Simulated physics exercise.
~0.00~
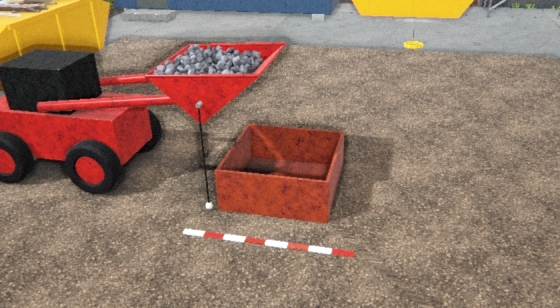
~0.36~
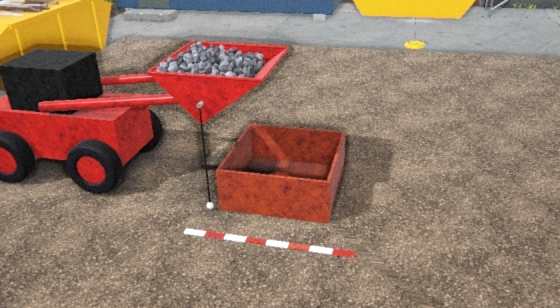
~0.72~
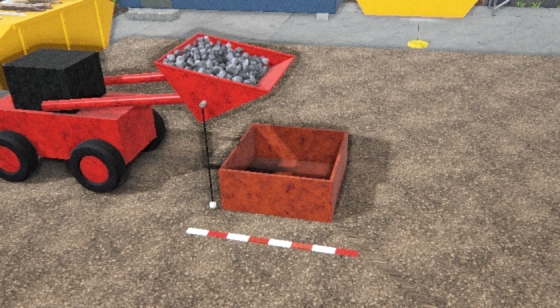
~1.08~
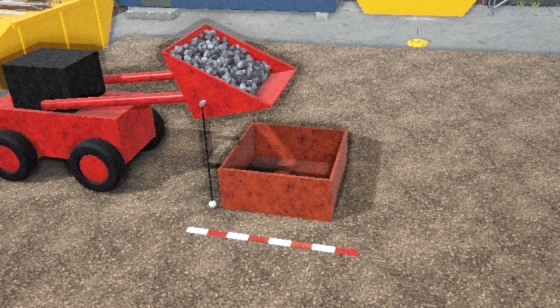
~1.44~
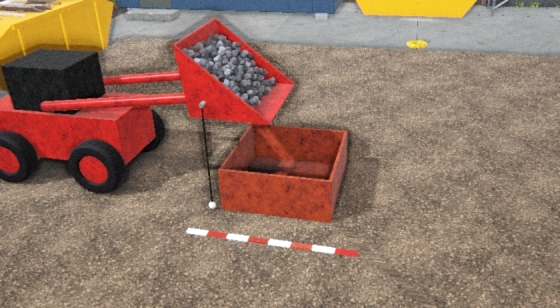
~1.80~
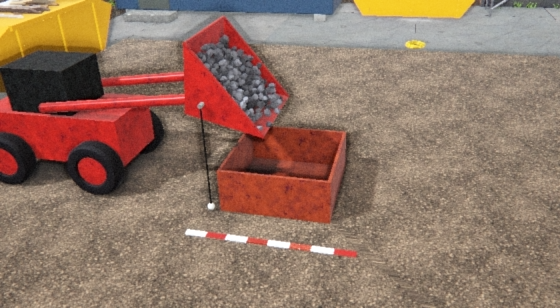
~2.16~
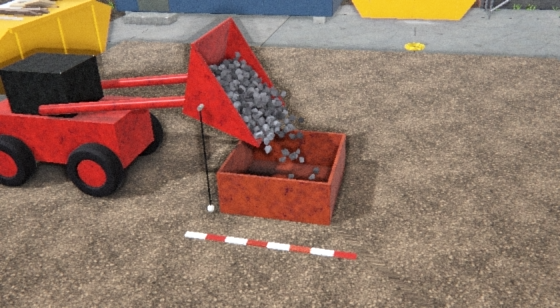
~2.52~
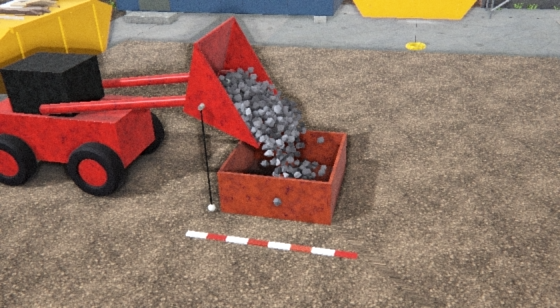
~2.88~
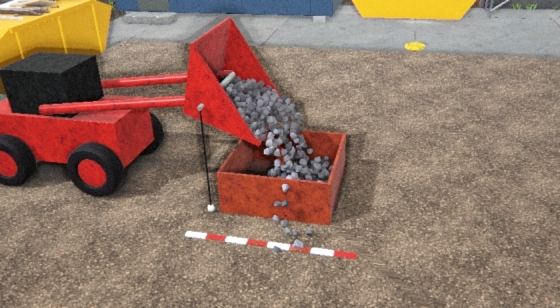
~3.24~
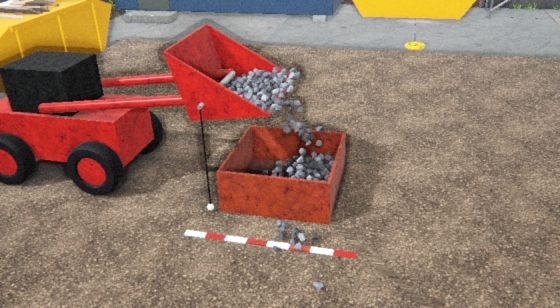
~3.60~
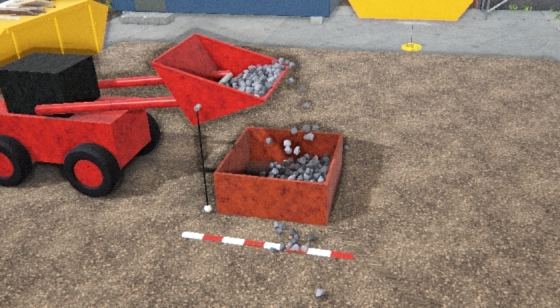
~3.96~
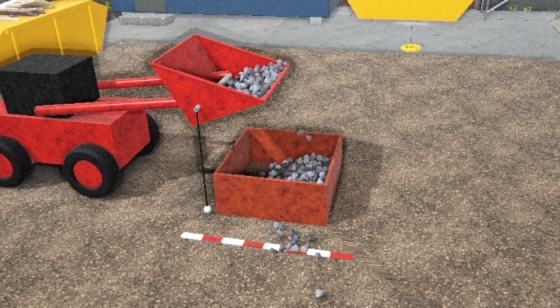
At first, a small red loader on the left holds a raised bucket full of grey stones beside an open, rusty red bin on gravelly ground. The bucket slowly tips forward to the right, and the stones stay in place until it is steeply tilted. Then they slide over the lip and pour into the bin, while a few drop in front of it near the red and white striped bar. The bucket swings back up, with a few last stones falling. It ends still, some stones left inside it, a larger heap in the bin and a few on the ground.
